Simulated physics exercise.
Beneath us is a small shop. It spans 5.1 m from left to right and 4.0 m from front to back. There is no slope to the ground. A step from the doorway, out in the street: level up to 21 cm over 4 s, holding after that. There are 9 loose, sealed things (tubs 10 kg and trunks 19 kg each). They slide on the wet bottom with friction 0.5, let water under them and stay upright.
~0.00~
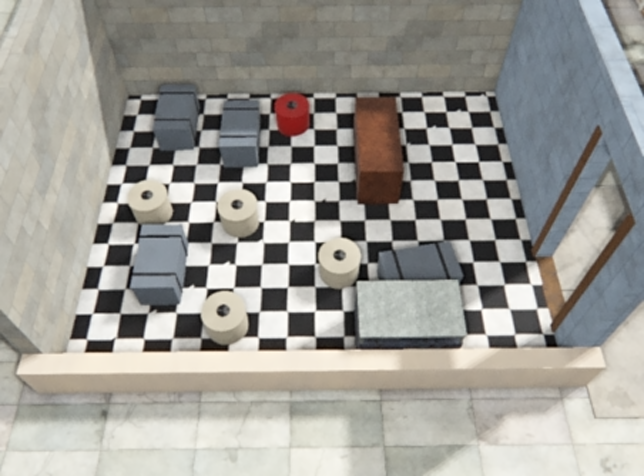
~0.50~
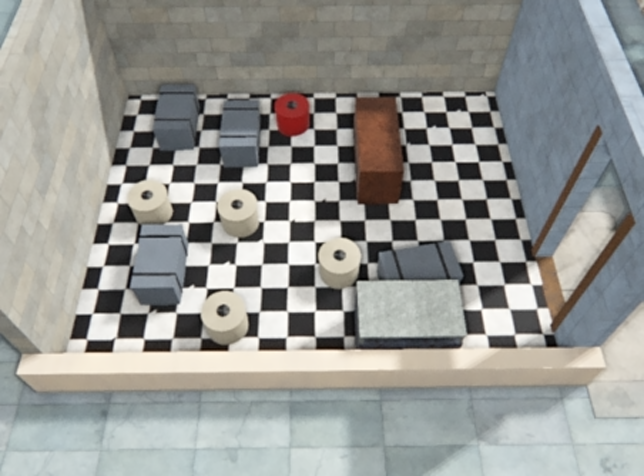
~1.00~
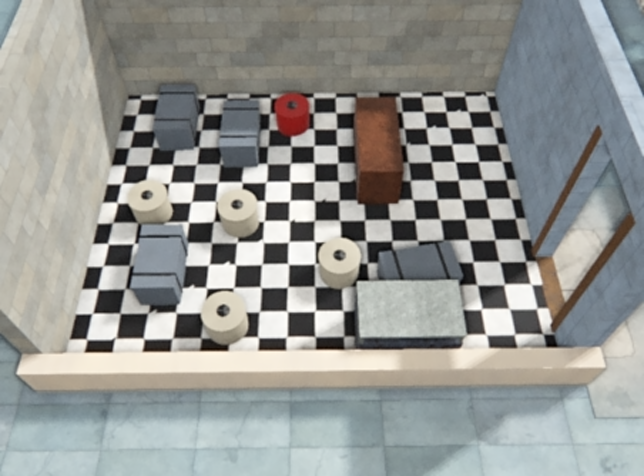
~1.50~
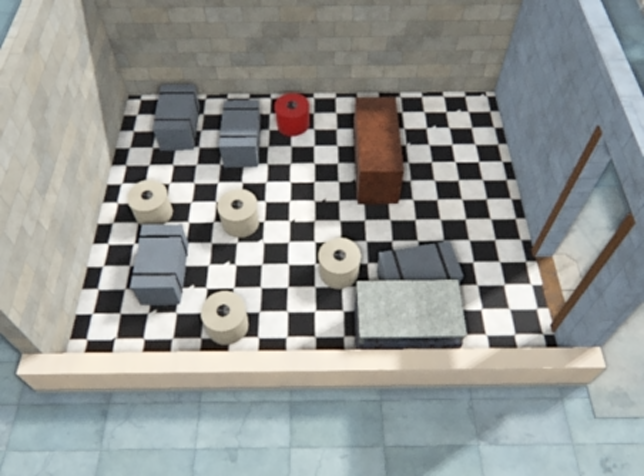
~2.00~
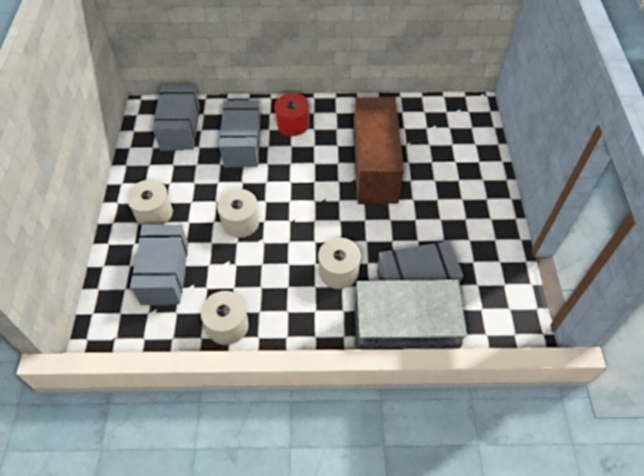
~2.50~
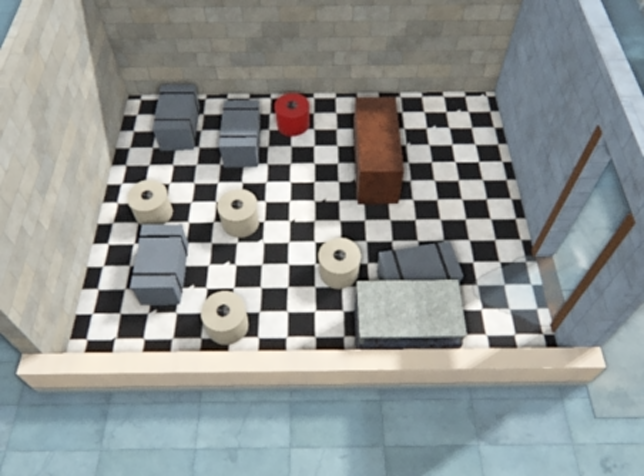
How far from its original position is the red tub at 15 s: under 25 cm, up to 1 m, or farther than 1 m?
It will scoot partway, short of a metre.
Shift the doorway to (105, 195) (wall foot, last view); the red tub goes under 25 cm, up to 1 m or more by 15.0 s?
You'd see the red tub wander off a long way.
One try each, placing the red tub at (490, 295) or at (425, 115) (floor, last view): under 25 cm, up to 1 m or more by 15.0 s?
Try one - it is swept a long way; try two - it hardly stirs.
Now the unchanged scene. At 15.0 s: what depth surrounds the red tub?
Close to 8 centimetres.
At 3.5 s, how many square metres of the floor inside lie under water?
Near 2.0 m2 in all.
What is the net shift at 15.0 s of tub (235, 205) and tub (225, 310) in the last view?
Respectively 200 and 60 centimetres.
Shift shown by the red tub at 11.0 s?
0 cm or so by then.
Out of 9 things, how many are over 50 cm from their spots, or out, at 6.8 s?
That would be 2.
After 3.5 s the red tub is near (292, 105), 0.0 m from its start, aground; 0 afloat.
After 6.8 s the red tub is near (292, 105), 0.0 m from its start, aground; 0 afloat.
After 11.0 s the red tub is near (292, 105), 0.0 m from its start, aground; 3 afloat.
After 15.0 s the red tub is near (329, 127), 0.6 m from its start, afloat; 9 afloat.
